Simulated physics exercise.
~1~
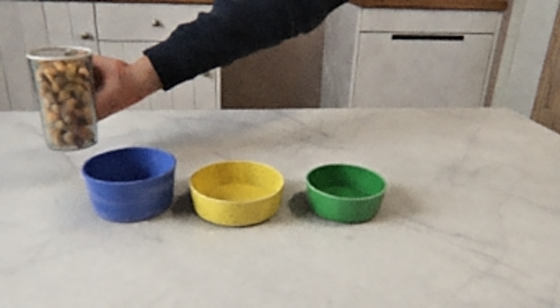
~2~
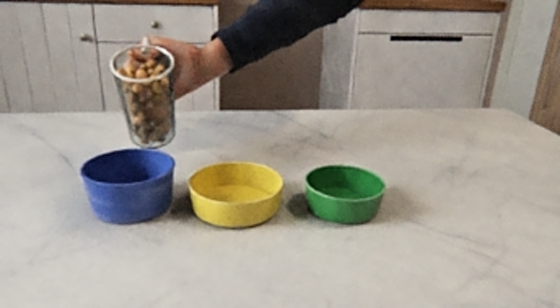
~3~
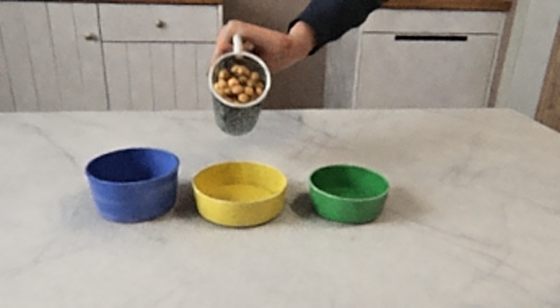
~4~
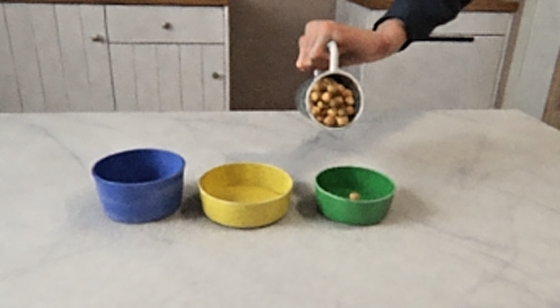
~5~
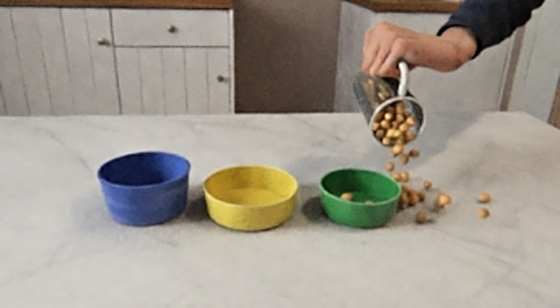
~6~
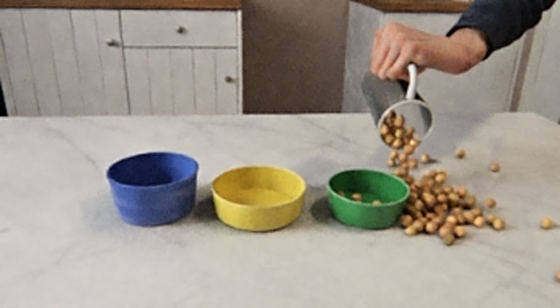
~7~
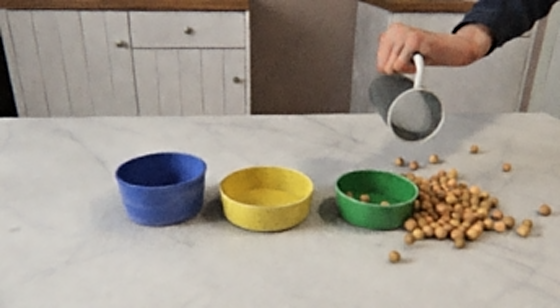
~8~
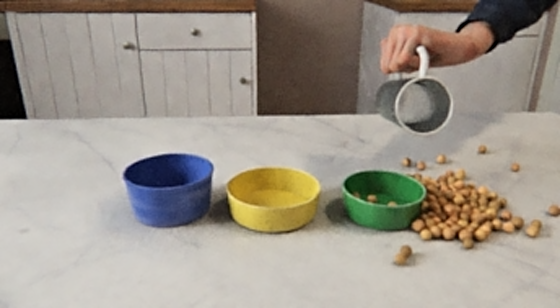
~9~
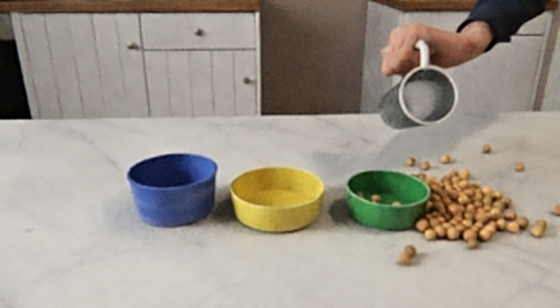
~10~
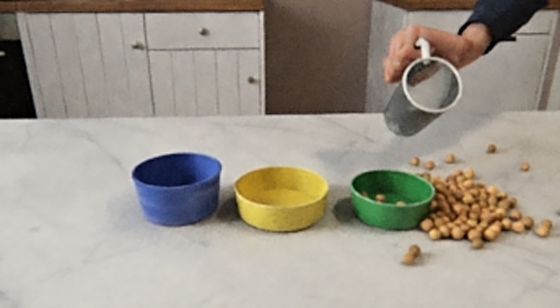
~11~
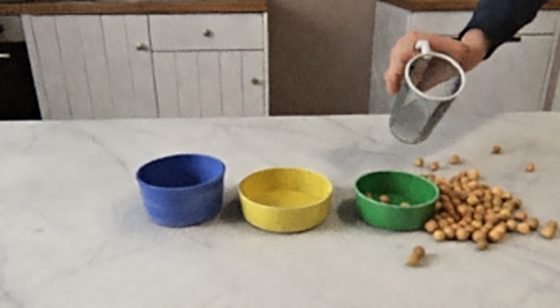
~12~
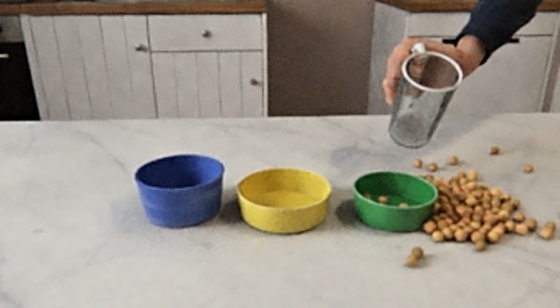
A hand moves a cup right and tips it, spilling most beads beside the green dish.
